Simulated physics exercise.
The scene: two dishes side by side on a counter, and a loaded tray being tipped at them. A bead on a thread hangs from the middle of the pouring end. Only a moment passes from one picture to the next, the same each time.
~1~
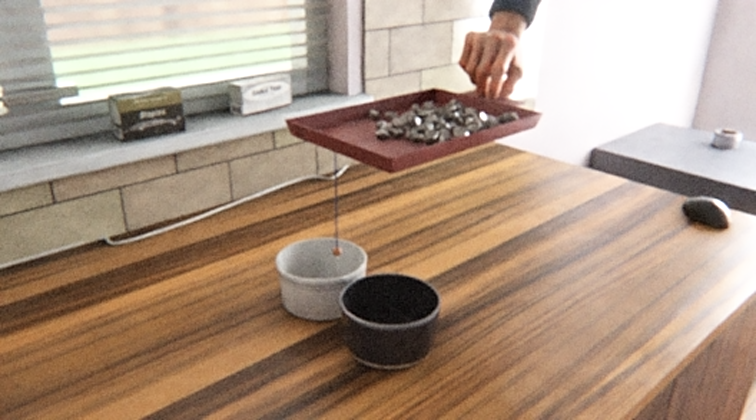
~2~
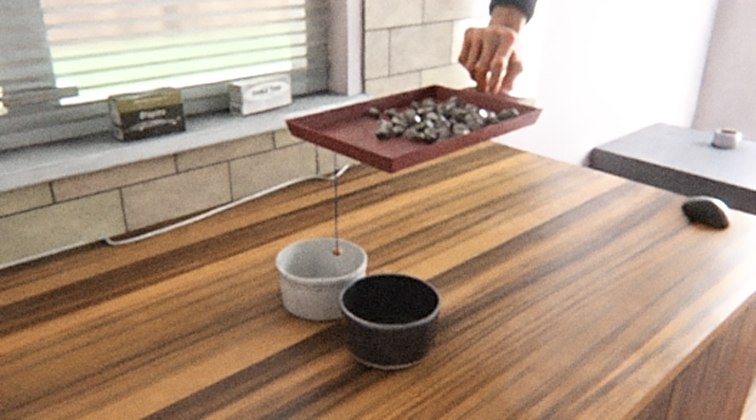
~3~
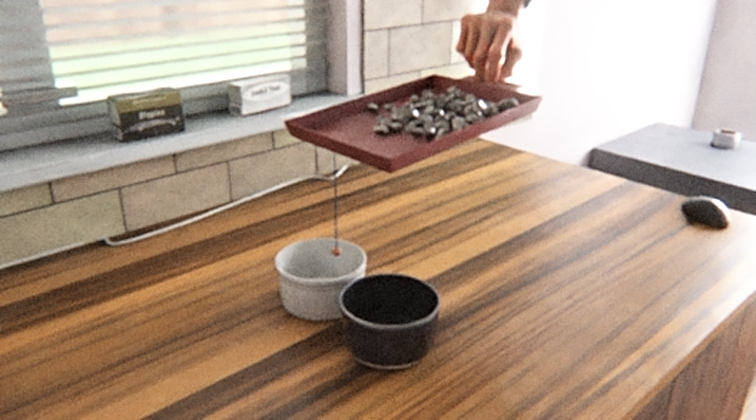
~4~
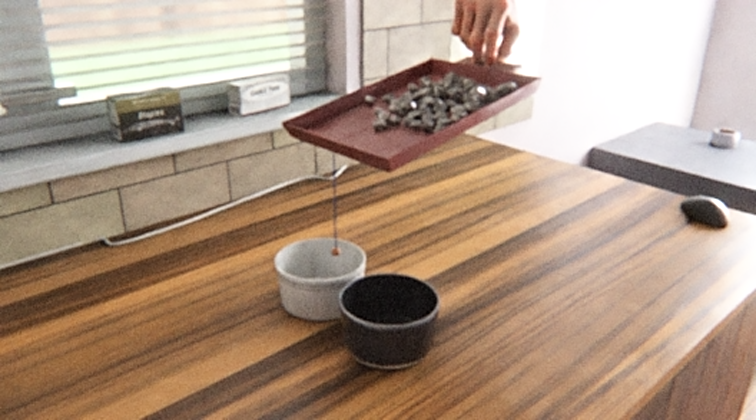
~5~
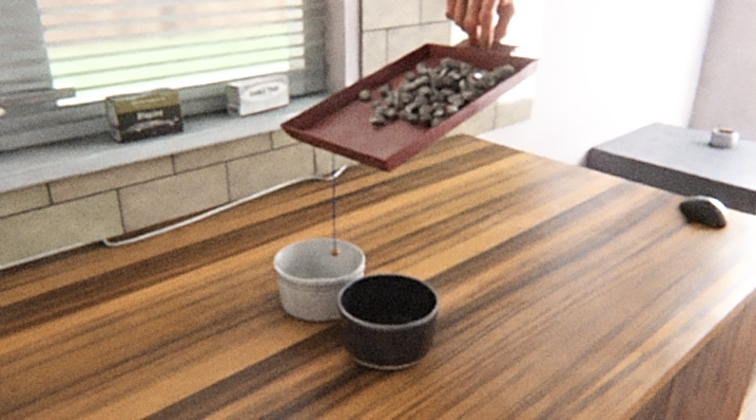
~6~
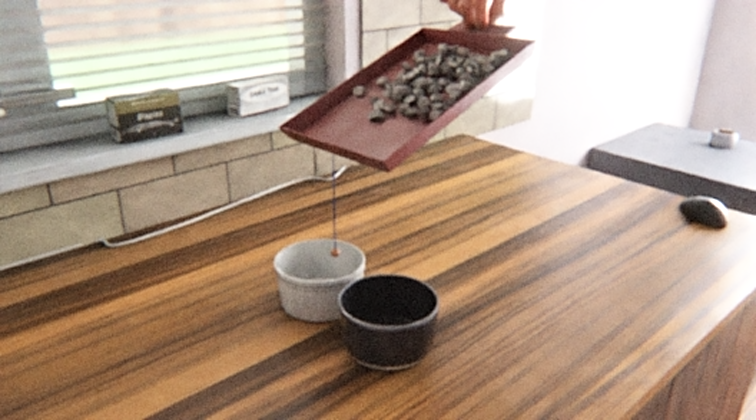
A hand raises the far end of a red tray of gravel above two bowls.
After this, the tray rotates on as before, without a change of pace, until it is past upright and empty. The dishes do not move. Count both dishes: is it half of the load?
In the dishes lies under half of it.
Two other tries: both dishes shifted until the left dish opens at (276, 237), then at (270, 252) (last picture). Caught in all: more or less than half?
At the first place below a half, at the second more than half.
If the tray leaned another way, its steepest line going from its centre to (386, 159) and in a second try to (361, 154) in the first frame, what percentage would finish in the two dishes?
Near 80 % and 30 %.
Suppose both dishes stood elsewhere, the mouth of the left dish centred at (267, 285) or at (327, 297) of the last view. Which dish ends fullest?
In turn: Left; left.
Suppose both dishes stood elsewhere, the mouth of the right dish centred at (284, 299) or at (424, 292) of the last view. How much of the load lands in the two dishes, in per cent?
Near 70 % and 0 %.
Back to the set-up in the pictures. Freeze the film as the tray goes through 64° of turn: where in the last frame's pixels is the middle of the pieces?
At about (330, 133).
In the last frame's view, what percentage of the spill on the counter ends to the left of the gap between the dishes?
Near 100 %.
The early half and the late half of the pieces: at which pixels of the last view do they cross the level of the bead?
Around (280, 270) and then (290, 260).
Shortly afterwards, tray tipped steeply; all but a few on the tray; a little in the air.
Next, tray tipped past a quarter turn; near a quarter on the tray; a little in the left dish; near two thirds outside both; a little in the air.
Some moments later, tray tipped past a quarter turn; only a few in the right dish; near a quarter in the left dish; the bulk outside both.
In the end, tray tipped past a quarter turn; only a few in the right dish; near a quarter in the left dish; the bulk outside both.
